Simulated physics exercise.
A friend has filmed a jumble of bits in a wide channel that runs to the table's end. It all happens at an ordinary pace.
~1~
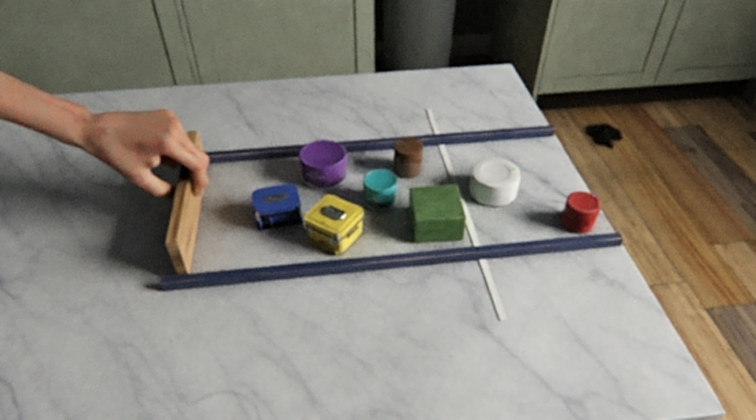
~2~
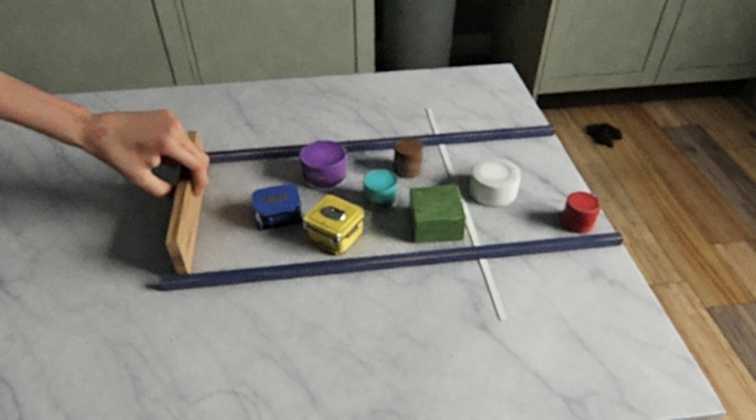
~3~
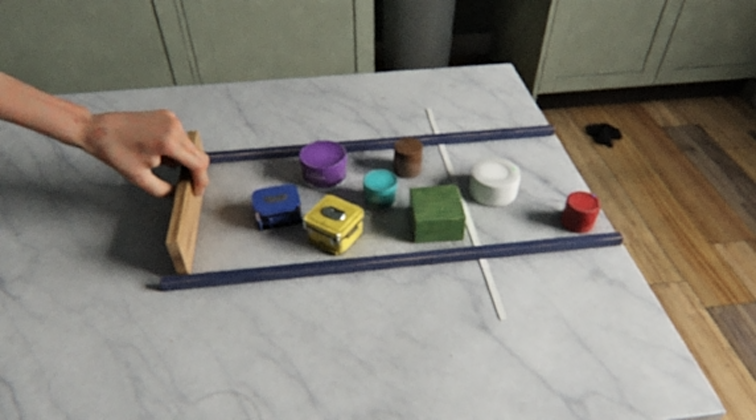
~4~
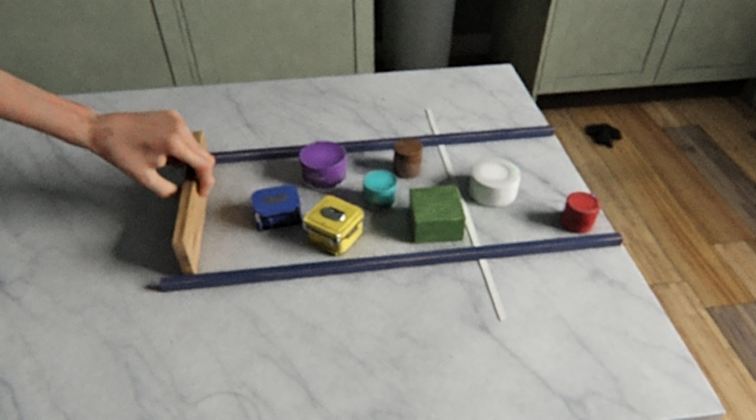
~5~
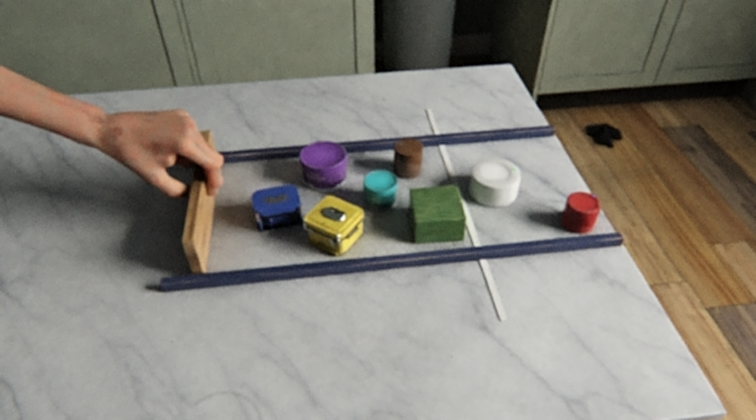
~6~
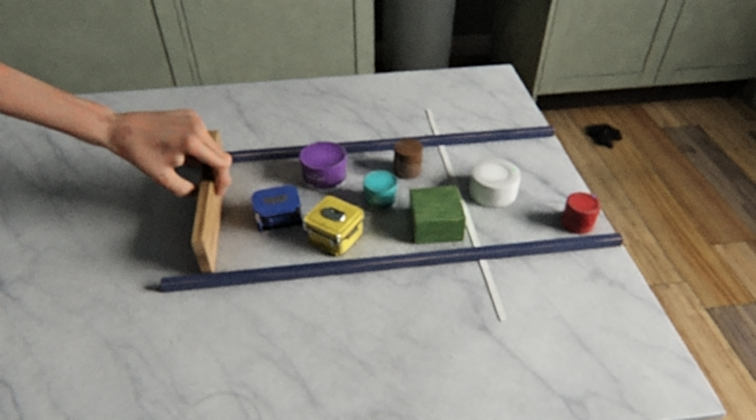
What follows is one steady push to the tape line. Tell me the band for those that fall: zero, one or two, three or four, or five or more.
As it turns out, the number that fall off is zero.
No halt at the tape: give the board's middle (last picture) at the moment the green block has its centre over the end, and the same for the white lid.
About (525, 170), and (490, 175) for the other.
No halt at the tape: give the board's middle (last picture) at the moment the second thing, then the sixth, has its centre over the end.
First at (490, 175), next at (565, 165).
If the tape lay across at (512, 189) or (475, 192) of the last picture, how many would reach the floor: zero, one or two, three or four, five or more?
The falls would be one or two; no fall at all.
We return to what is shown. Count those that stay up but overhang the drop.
It comes to 0.
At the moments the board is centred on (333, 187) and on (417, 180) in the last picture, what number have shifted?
First 4, then 7.
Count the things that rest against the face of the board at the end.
In contact: 3.
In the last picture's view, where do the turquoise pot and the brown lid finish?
About (517, 179), and the other about (508, 151).
A little later, none off yet; red lid at rest near (580, 213); white lid at rest near (494, 183); green block at rest near (436, 215).
Next, none off yet; red lid at rest near (580, 213); white lid shifted a little near (516, 180); green block shifted about its own width near (493, 211).
When it is over, the number that fall off is zero.
